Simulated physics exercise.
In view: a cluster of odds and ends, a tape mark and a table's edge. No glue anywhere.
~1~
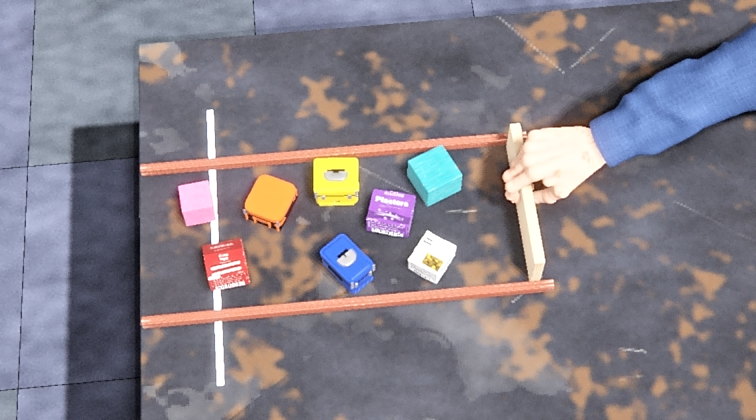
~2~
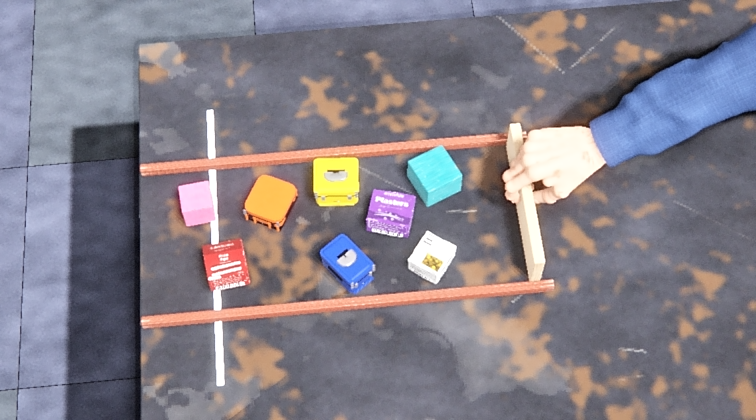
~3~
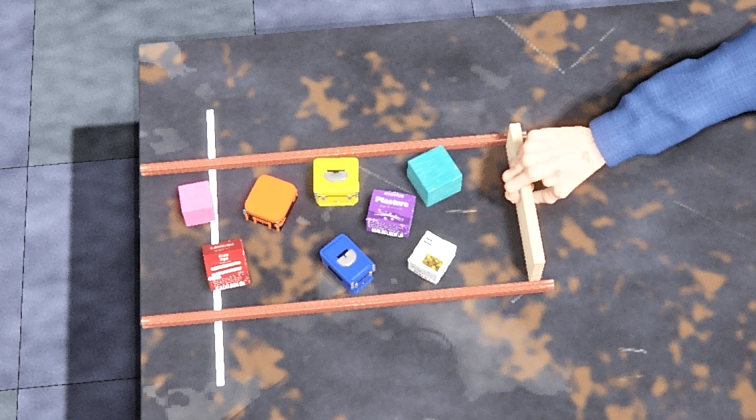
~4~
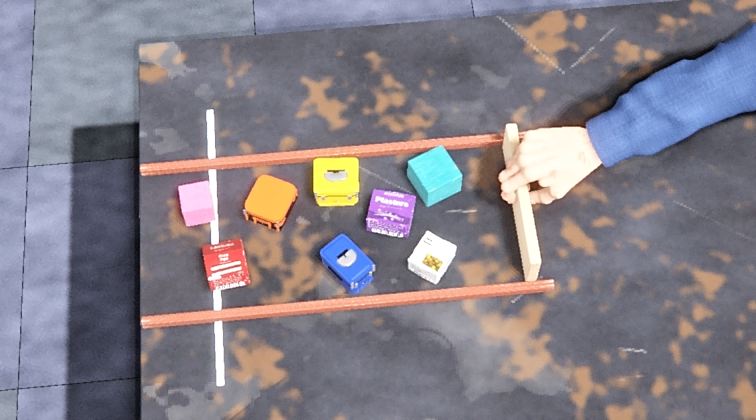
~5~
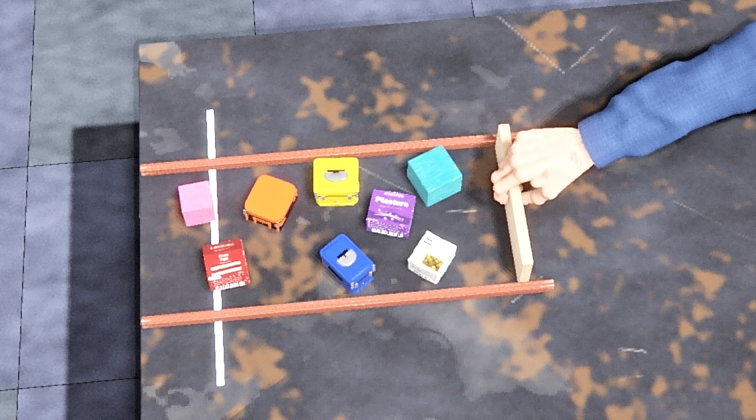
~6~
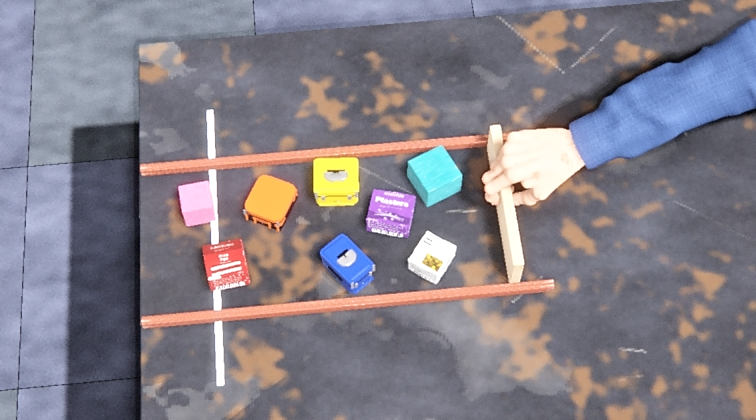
A hand slides a wooden board slightly left between two rails toward scattered colourful objects, which stay still.
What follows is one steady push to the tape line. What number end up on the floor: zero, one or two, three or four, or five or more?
Here the number that fall off is three or four.
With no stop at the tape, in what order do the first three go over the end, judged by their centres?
The order is the pink block, then the orange case, then the red box.
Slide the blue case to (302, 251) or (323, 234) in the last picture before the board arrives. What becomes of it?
Place by place, it survives; does not fall.
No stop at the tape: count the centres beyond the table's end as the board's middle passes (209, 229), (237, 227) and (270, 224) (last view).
The counts: 3, 2 and 1.
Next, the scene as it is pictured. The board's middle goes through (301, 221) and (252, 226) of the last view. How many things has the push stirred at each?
First 8, then 8.
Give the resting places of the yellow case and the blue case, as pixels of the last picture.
Near (151, 199) and (166, 284).
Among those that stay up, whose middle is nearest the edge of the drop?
It is the yellow case.
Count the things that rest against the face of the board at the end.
3 of them.
Soon after, none off yet; pink block at rest near (197, 204); red box at rest near (226, 265); orange case moving near (266, 204).
At rest, the number that fall off is three or four; fallen, orange case, red box and pink block.
